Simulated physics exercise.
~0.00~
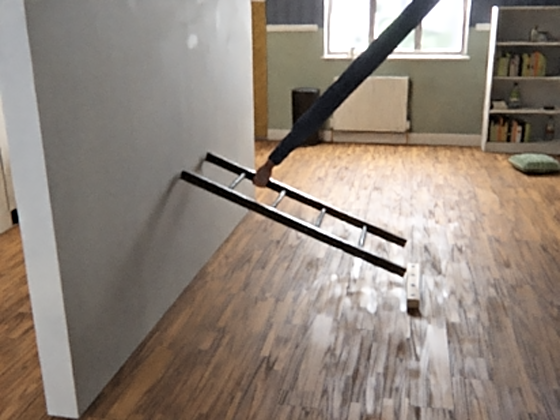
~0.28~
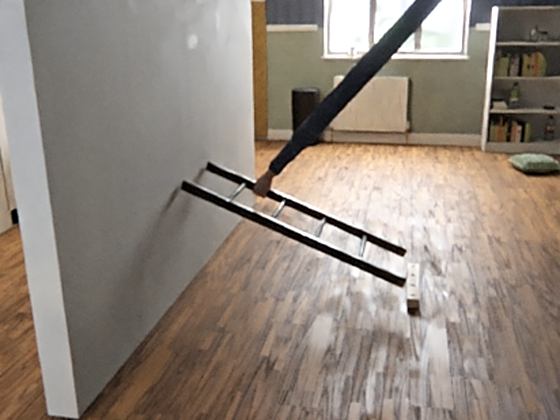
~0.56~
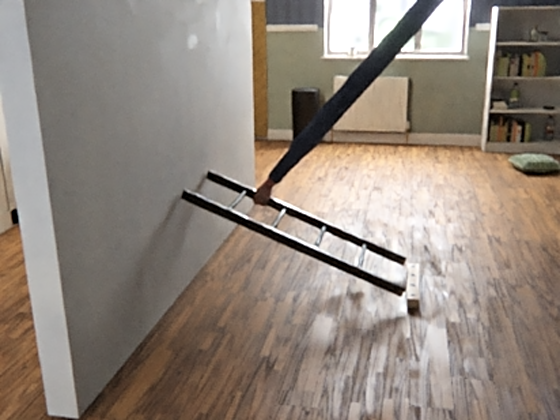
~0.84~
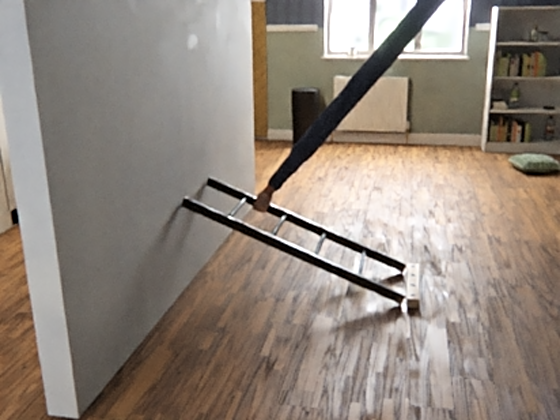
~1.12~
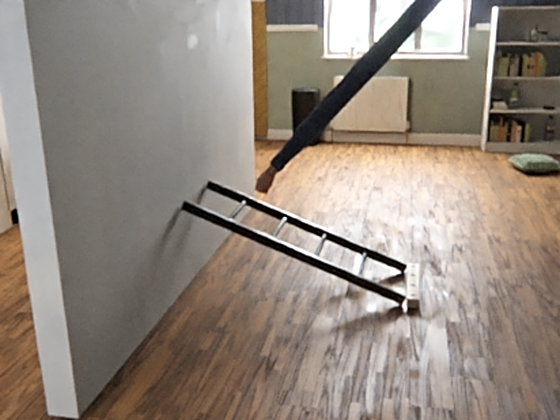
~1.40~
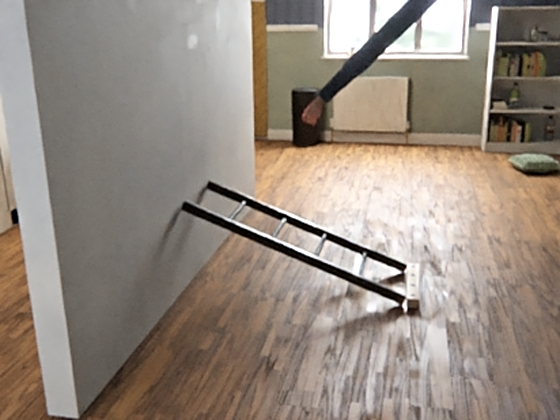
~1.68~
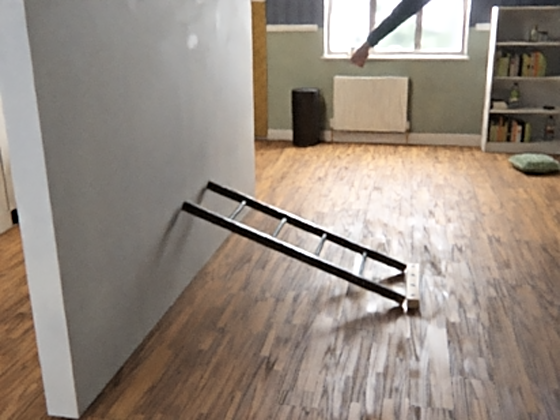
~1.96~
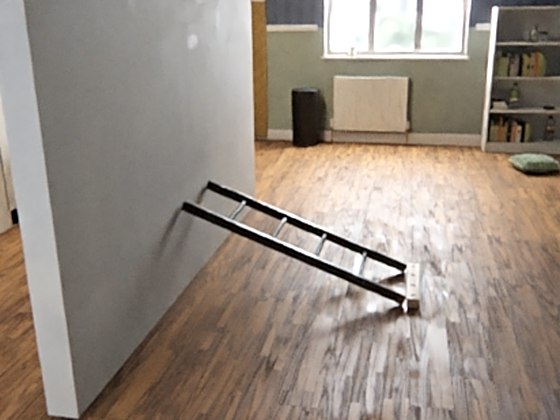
A black ladder-like rack slants from a grey wall panel on the left down to a wooden floor, seen from a fixed, slightly raised view of a room. A pale strip of wood lies at its lower end, with a window, white radiator, dark bin and bookshelf behind. A dark-sleeved arm reaches in from the top and lowers the rack slightly until its foot sits by the strip. The hand then lets go and draws back up out of view. The rack stays leaning against the panel, still and unsupported by the hand.
